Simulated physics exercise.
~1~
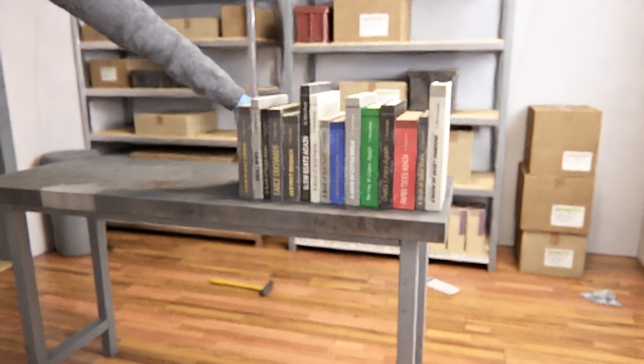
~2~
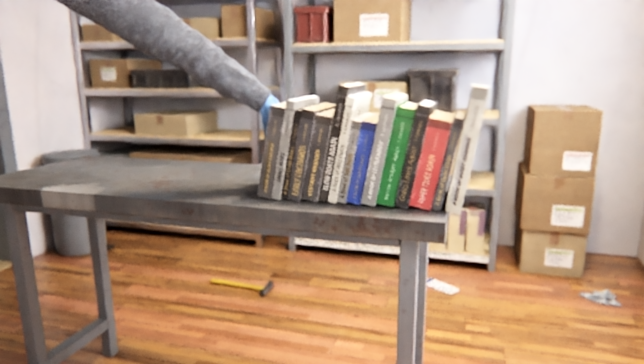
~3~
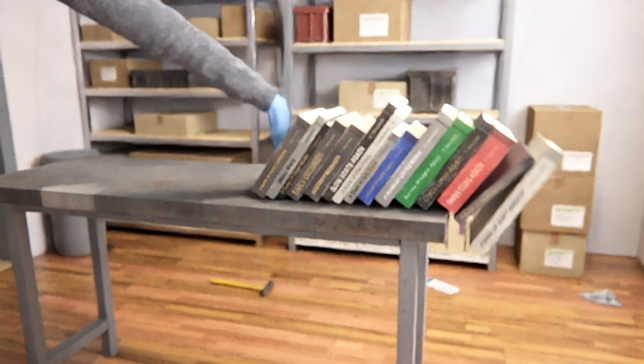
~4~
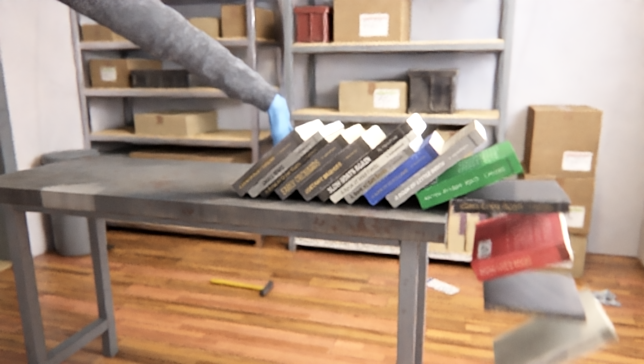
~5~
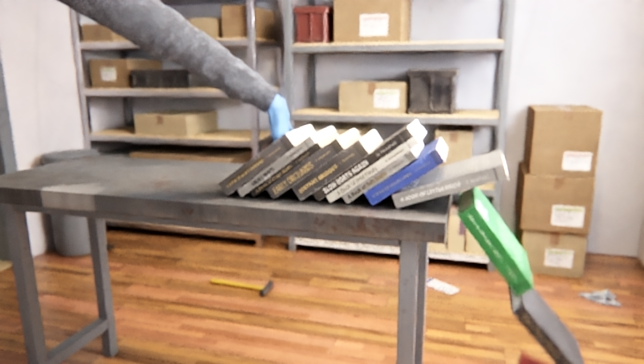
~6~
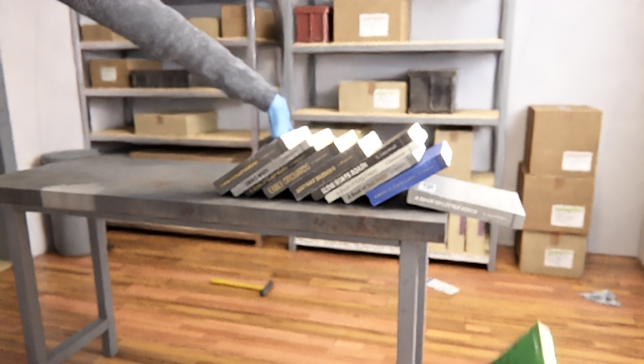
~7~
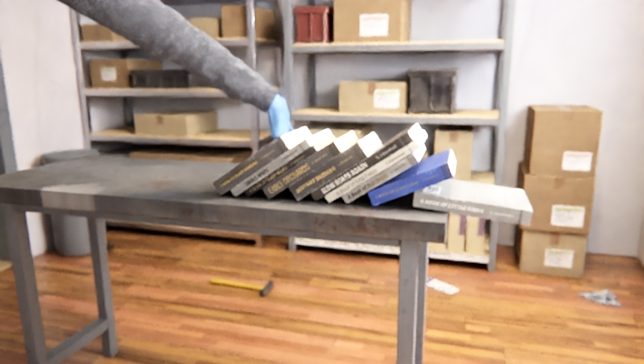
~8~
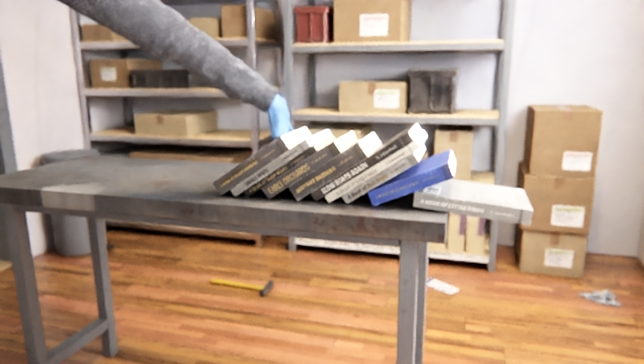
A grey-sleeved arm with a pale blue hand reaches from the upper left toward an upright row of books on a grey table, seen from the side in a storeroom with shelves, stacked cartons and a wooden floor. Most are black or grey, with blue, green and red ones toward the right. The hand pushes the row rightward, and the books lean together over the table's edge. The rightmost ones, including the red, tumble off, then the green follows, flipping as it drops from sight. The rest settle slanted, the blue resting near the edge and a pale grey book jutting past it.
